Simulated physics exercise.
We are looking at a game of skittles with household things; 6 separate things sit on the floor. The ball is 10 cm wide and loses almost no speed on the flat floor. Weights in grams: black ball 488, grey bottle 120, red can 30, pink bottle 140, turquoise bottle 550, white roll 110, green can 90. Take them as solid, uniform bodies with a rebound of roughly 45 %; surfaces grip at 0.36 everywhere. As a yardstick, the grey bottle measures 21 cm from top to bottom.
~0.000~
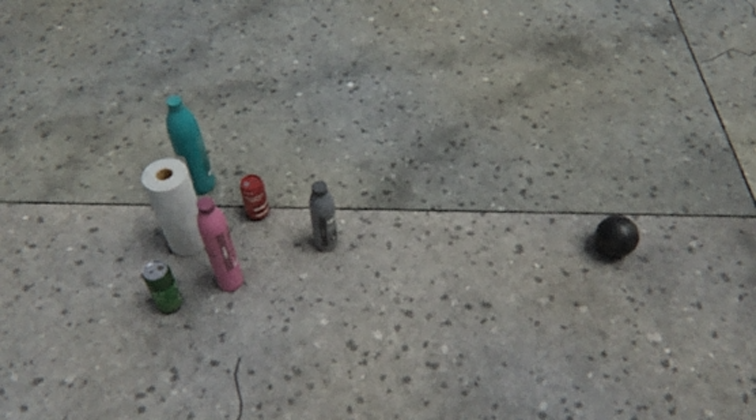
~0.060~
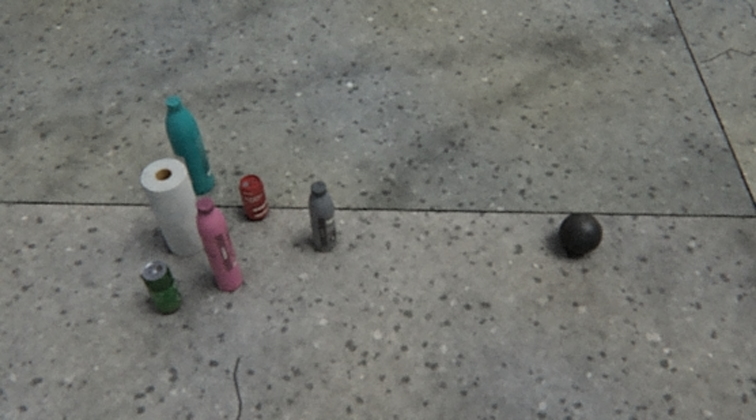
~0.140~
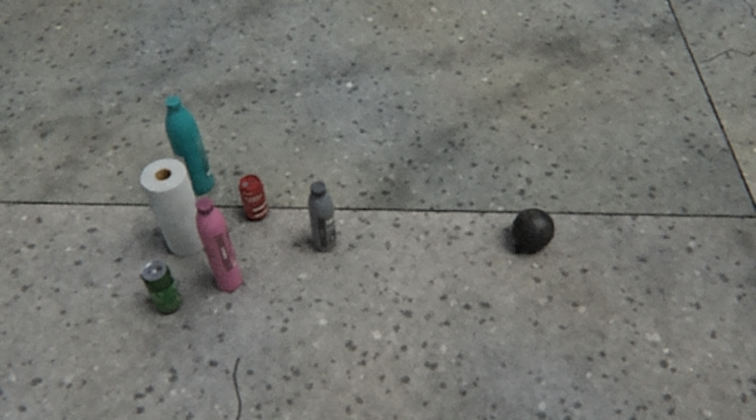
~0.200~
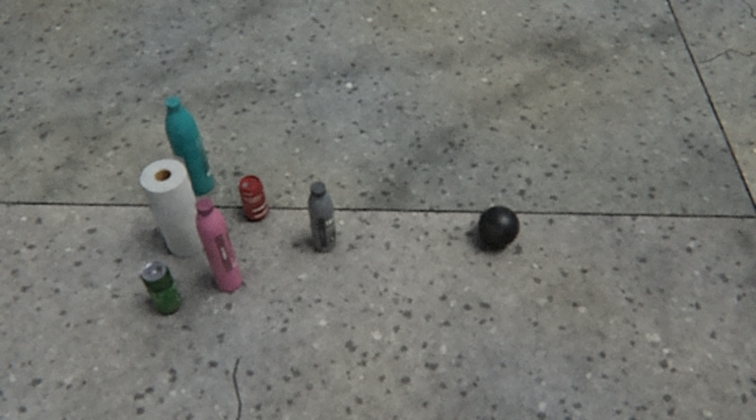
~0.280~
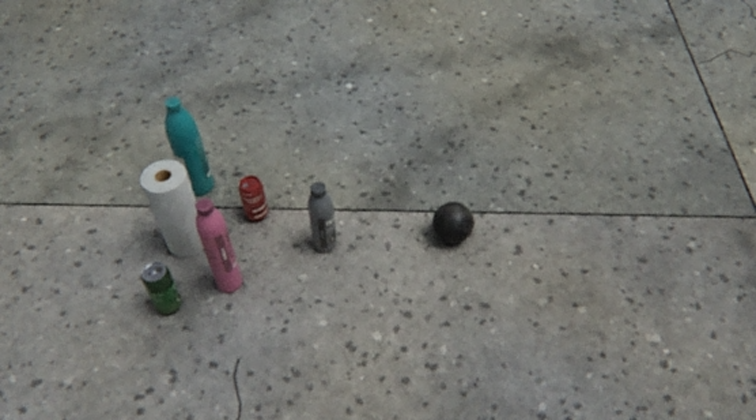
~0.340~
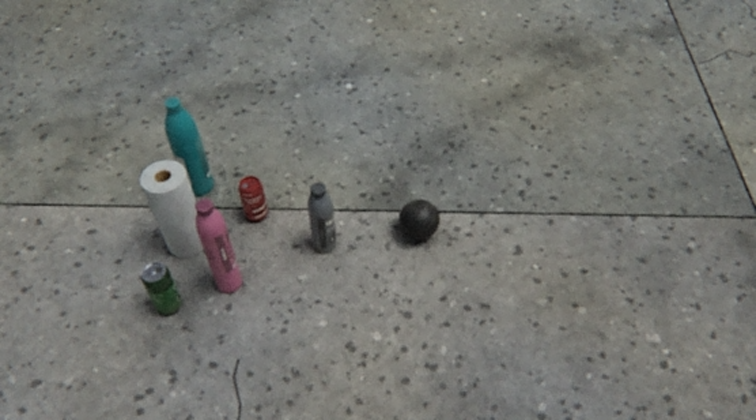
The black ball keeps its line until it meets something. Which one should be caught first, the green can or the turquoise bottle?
It is the latter, the turquoise bottle.
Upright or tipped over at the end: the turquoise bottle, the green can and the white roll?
The turquoise bottle topples; the green can keeps standing; the white roll keeps standing.
After 0.74 s, 97 cm rolled; black ball near (231, 190); grey bottle 50° off upright; red can 10° off upright.
After 1.04 s, 112 cm rolled; black ball near (169, 192); turquoise bottle 17° off upright near (165, 131); grey bottle on its side; red can on its side.
After 1.84 s, 146 cm rolled; black ball near (32, 207); turquoise bottle on its side near (140, 133); grey bottle on its side; red can on its side.
In the end (2.8 s), toppled on the floor, grey bottle, red can and turquoise bottle; the other 3 under 8 cm from the start. At the end, from the last picture's camera, green can near (162, 289), turquoise bottle near (140, 133). Green can was never lost; turquoise bottle went at 1.22 s.
